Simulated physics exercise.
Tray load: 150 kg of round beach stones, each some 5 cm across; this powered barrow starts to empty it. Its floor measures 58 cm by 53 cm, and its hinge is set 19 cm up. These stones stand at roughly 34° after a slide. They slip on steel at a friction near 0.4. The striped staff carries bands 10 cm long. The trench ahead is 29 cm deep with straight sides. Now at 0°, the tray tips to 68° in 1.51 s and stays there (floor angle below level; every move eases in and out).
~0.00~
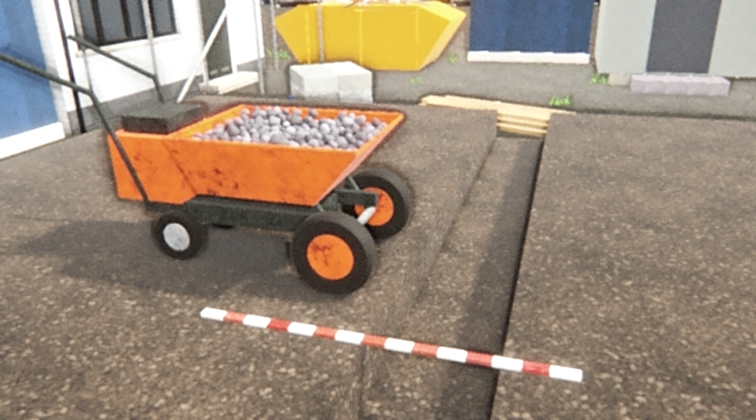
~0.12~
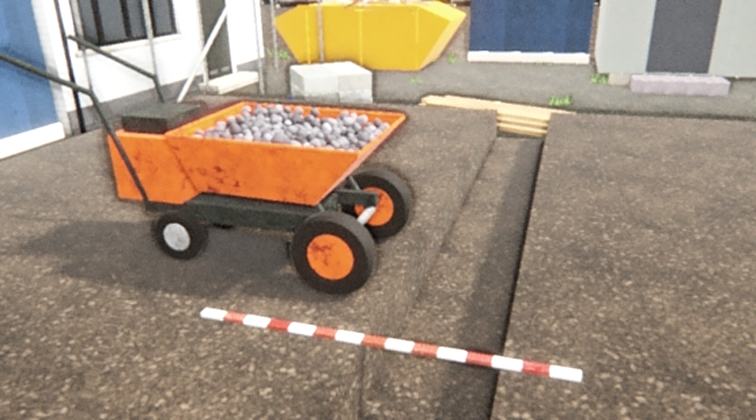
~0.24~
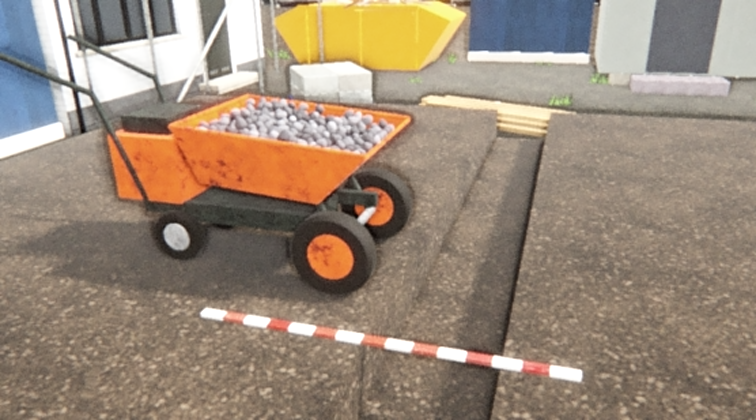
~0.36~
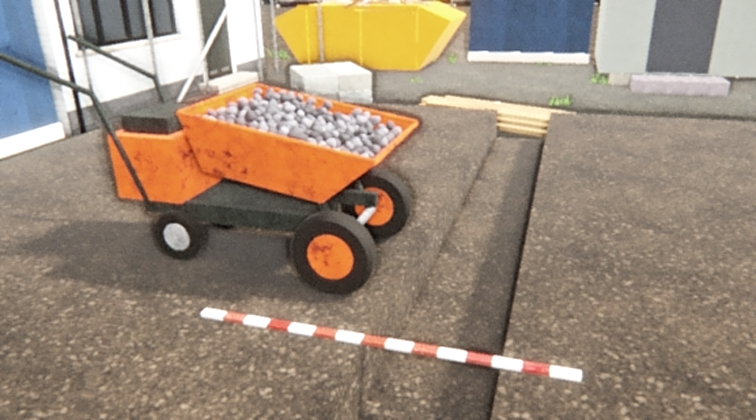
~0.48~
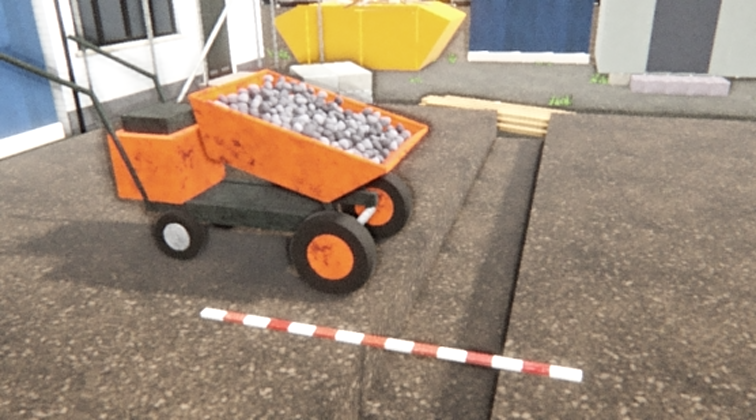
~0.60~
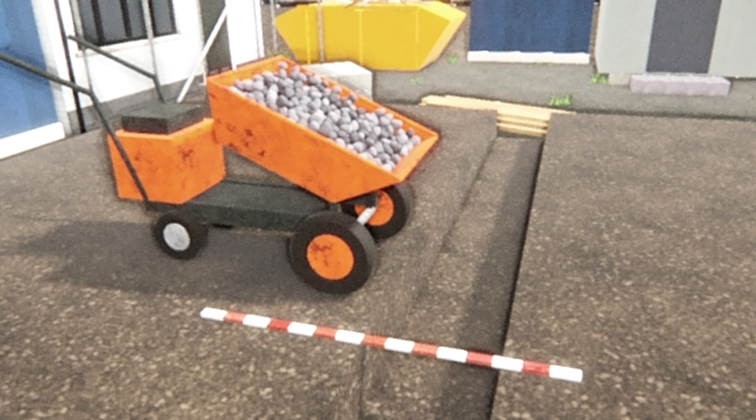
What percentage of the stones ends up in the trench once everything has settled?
About 69 per cent.
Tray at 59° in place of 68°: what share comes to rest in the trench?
About 75%.
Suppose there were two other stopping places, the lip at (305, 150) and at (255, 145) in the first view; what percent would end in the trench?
100 %, then 85 %.
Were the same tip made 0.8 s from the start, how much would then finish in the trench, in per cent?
It would be near 55 percent.
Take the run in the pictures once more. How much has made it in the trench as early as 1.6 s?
45 per cent or so by then.
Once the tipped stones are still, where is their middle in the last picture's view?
About (496, 315).
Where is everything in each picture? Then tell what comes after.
In the first picture, lip at (357, 154), floor tilted 0°, highest stones at (286, 115).
In the second picture, lip at (359, 155), floor tilted 1°, highest stones at (280, 111); the stones move at 0.2 m/s on average.
In the third picture, the tray is at 5°, its lip at (366, 158); the top of the load is at (276, 105); the stones move at 0.3 m/s on average.
In the fourth picture, the tray is at 10°, its lip at (375, 162); the top of the load is at (266, 97); the stones move at 0.4 m/s on average.
In the fifth picture, the tray is at 16°, its lip at (387, 170); the top of the load is at (268, 87); the stones move at 0.5 m/s on average.
In the sixth picture, lip at (400, 180), floor tilted 24°, highest stones at (277, 76); the stones move at 0.6 m/s on average.
After 1.1 s the floor is at 57°; 99 % in the tray, 1 % in the trench; the foremost stones are at (465, 213).
After 1.6 s the floor is at 68°; 34 % in the tray, 43 % in the trench, 22 % past the trench; the foremost stones are at (610, 286).
After 2.0 s the floor is at 68°; 10 % in the tray, 59 % in the trench, 32 % past the trench; the foremost stones are at (714, 298).
After 3.9 s the floor is at 68°; 0 % in the tray, 69 % in the trench, 31 % past the trench; the foremost stones are past the picture's edge.
